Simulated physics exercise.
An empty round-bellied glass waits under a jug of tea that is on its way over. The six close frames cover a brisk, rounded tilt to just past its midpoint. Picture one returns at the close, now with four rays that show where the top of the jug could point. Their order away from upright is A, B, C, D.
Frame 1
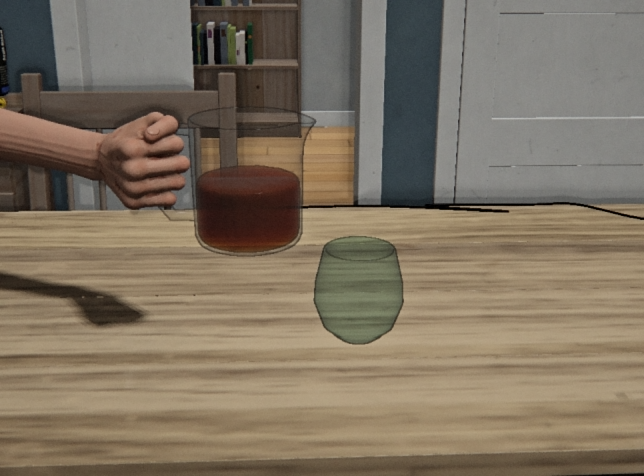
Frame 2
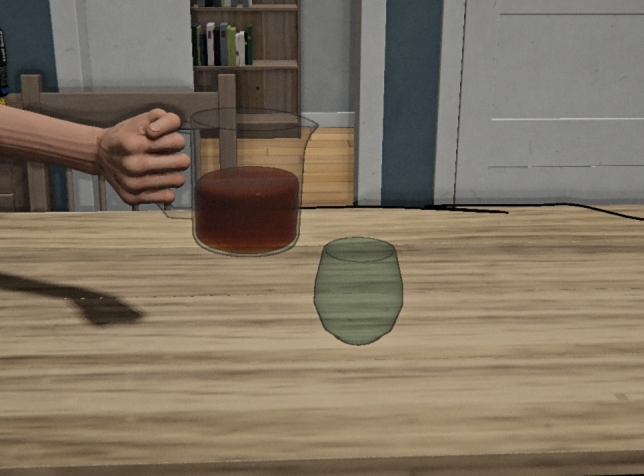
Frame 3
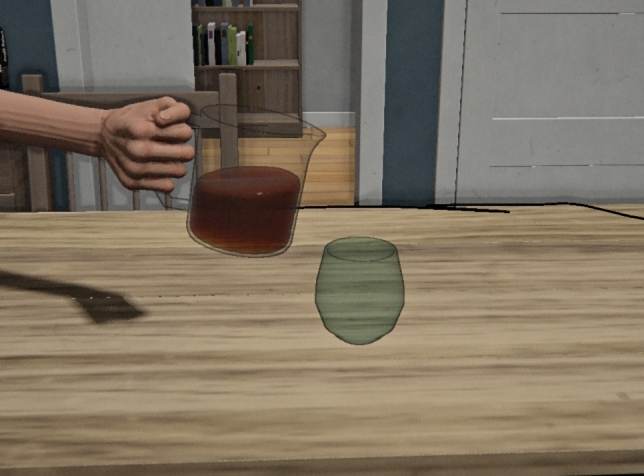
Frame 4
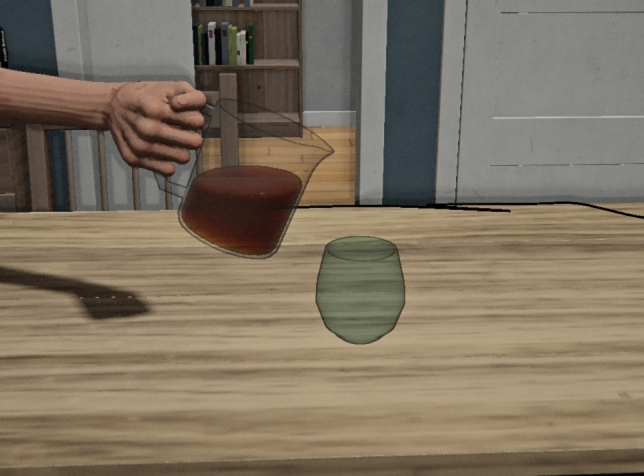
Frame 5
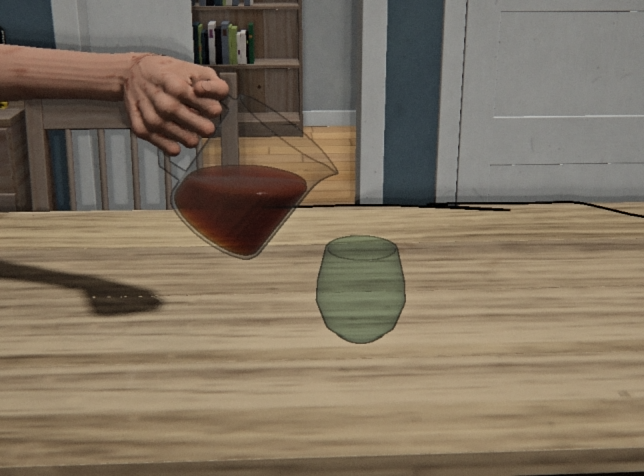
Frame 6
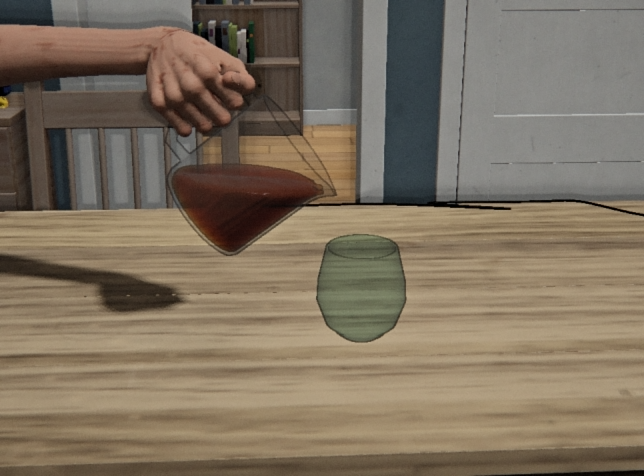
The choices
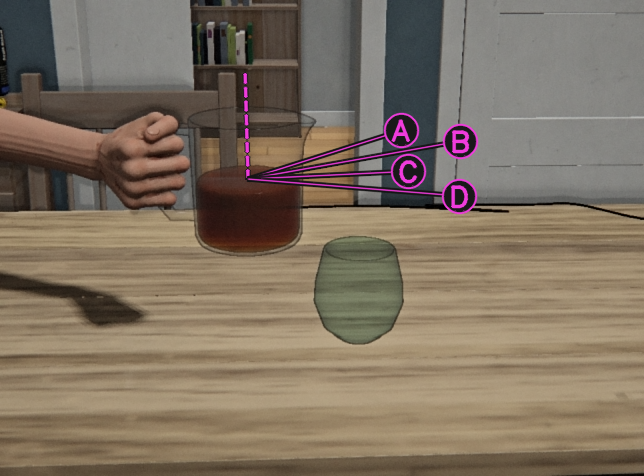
In this clip, a hand at the left holds a clear jug of reddish-brown liquid above a wooden table, then tilts it steadily rightward, the liquid shifting toward the spout, while an empty green round-bellied glass stays still.
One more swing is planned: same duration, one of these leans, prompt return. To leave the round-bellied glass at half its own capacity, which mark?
Tilt A.
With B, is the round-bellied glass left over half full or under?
Over half.
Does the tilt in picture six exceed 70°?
No, it does not.
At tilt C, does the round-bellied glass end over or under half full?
Over.
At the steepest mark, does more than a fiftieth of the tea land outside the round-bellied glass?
Yes.
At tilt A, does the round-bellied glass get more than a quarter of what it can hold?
Yes, clearly.
On the marked copy, A at (385, 135); B at (443, 144); C at (391, 172); D at (442, 194).
With A, the round-bellied glass ends with about 53 % of what it can hold.
With B, the round-bellied glass ends with about 72 % of what it can hold.
With C, the round-bellied glass ends with about 86 % of what it can hold; 4 % of the tea is spilt.
With D, the round-bellied glass ends with about 73 % of what it can hold; 26 % of the tea is spilt.
